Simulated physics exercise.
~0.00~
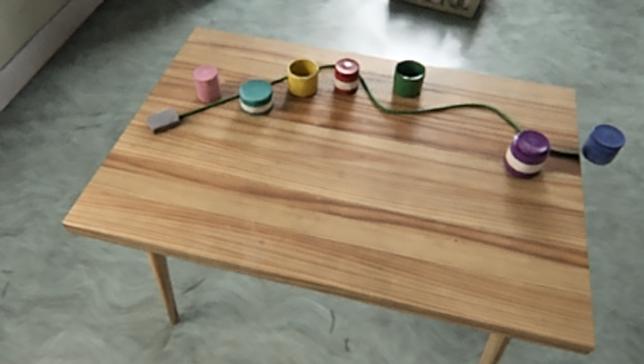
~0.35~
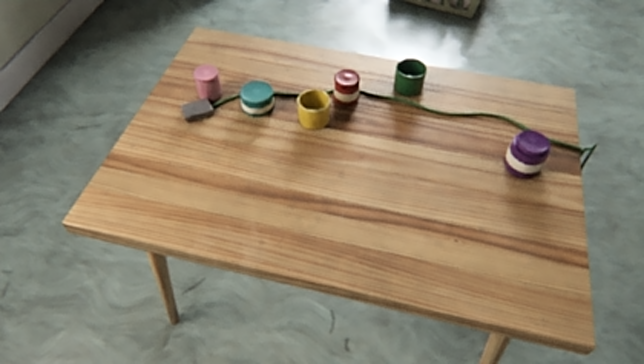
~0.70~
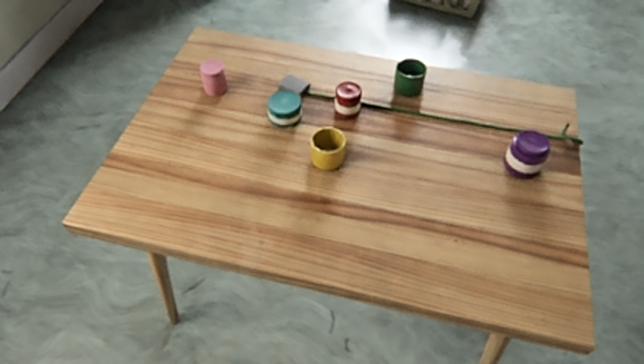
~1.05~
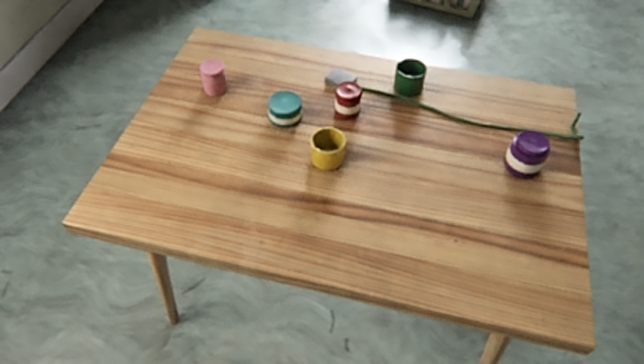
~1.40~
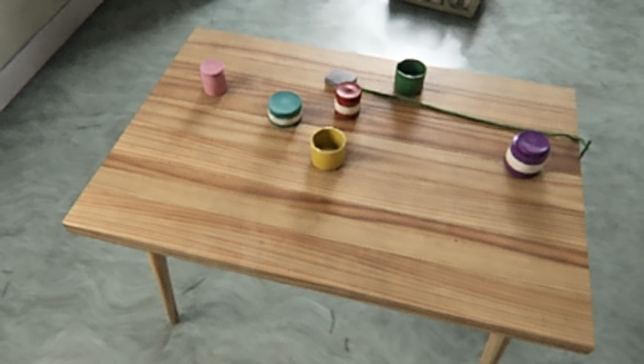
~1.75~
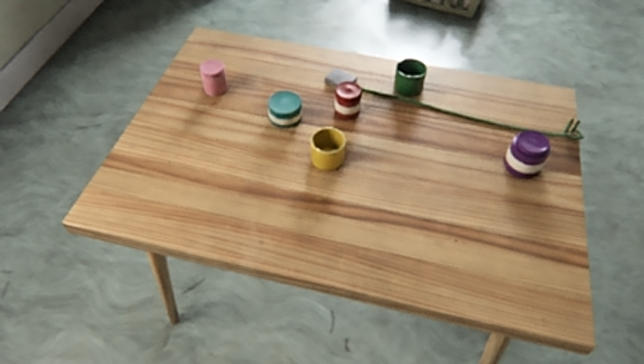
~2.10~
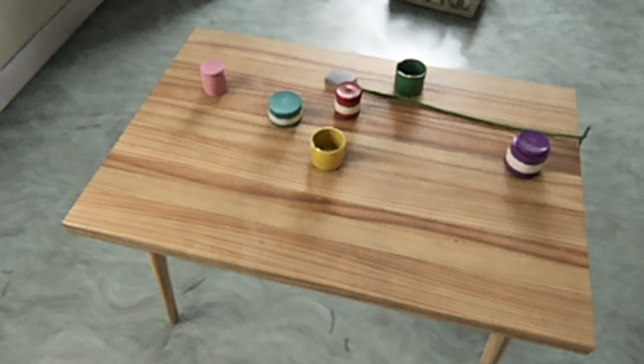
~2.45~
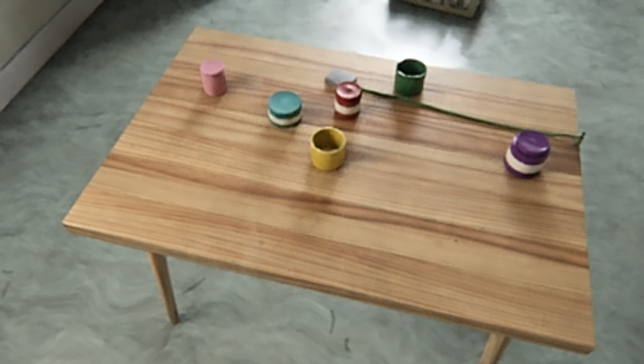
A table holds still as a falling blue speaker's cable drags a grey phone rightward past containers.
